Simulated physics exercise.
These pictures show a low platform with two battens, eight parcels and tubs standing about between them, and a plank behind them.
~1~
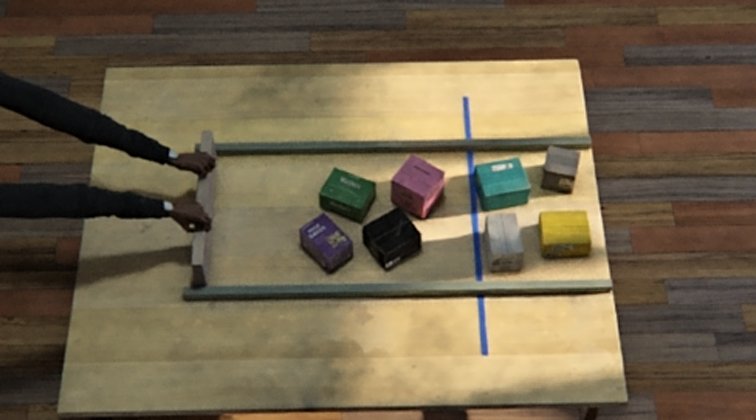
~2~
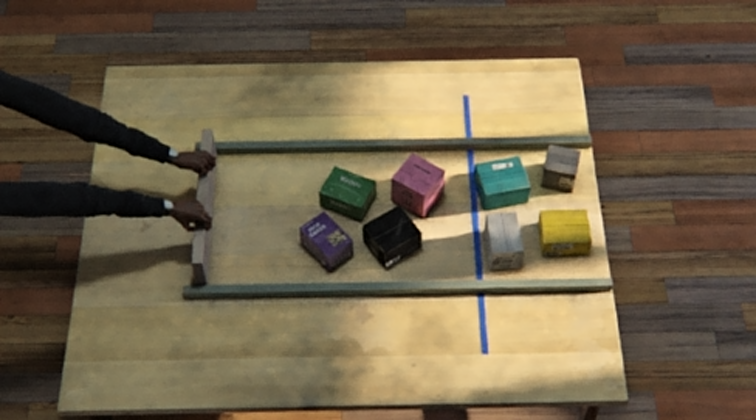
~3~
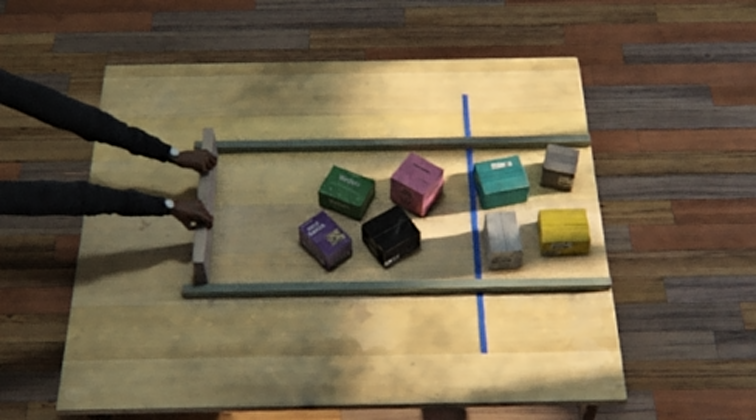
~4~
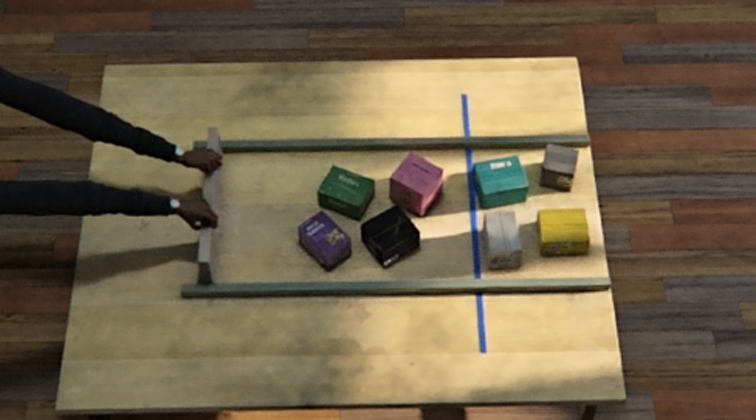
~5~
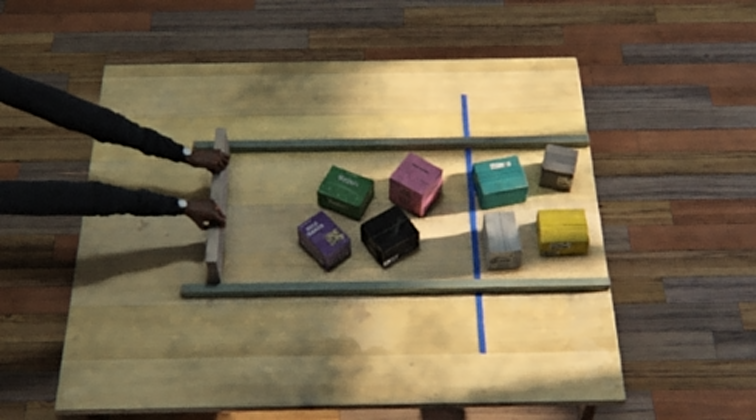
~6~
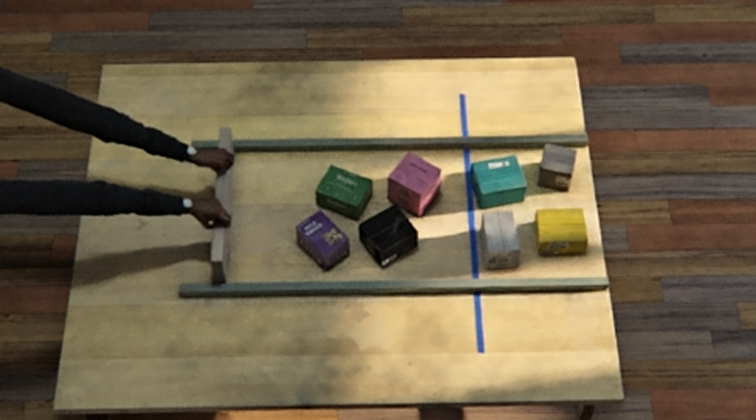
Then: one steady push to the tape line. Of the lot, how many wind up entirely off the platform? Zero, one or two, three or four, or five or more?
I expect only one or two to drop off the edge.
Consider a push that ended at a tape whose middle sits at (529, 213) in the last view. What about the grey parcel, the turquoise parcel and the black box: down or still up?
Okay, so the grey parcel ends up down, the turquoise parcel ends up down, and finally the black box is still on top.
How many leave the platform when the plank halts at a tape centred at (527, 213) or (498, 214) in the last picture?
Try by try, 4 and 3.
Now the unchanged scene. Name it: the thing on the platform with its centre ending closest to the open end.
That one's the turquoise parcel.
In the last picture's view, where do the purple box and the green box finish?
The purple box finishes at (490, 248); the green box finishes at (493, 182).
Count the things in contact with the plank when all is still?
Number in contact with it: 2.
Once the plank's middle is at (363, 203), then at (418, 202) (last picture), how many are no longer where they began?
At the first point the count is 4, at the second it's 7.
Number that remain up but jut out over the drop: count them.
The total comes out at 1.
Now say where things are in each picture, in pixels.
The first picture shows grey parcel (561, 170); yellow parcel (564, 233); turquoise parcel (501, 185); plank (205, 208); tape (475, 216).
The second picture shows yellow parcel (564, 232); plank (205, 207).
The third picture shows turquoise parcel (501, 183); black box (391, 236).
The fourth picture shows grey parcel (559, 168); white parcel (502, 240).
The fifth picture shows yellow parcel (562, 232); pink box (416, 185).
The sixth picture shows grey parcel (557, 168); yellow parcel (561, 231); turquoise parcel (498, 182); plank (223, 205); tape (471, 214).
Early on, none off yet; grey parcel at rest near (557, 168); yellow parcel at rest near (561, 231); turquoise parcel at rest near (498, 182).
A while later, none off yet; grey parcel travelled a little near (574, 164); yellow parcel at rest near (561, 231); turquoise parcel travelled about its own width near (535, 174).
Finally, the number that fall off is one or two; lost, yellow parcel and grey parcel.
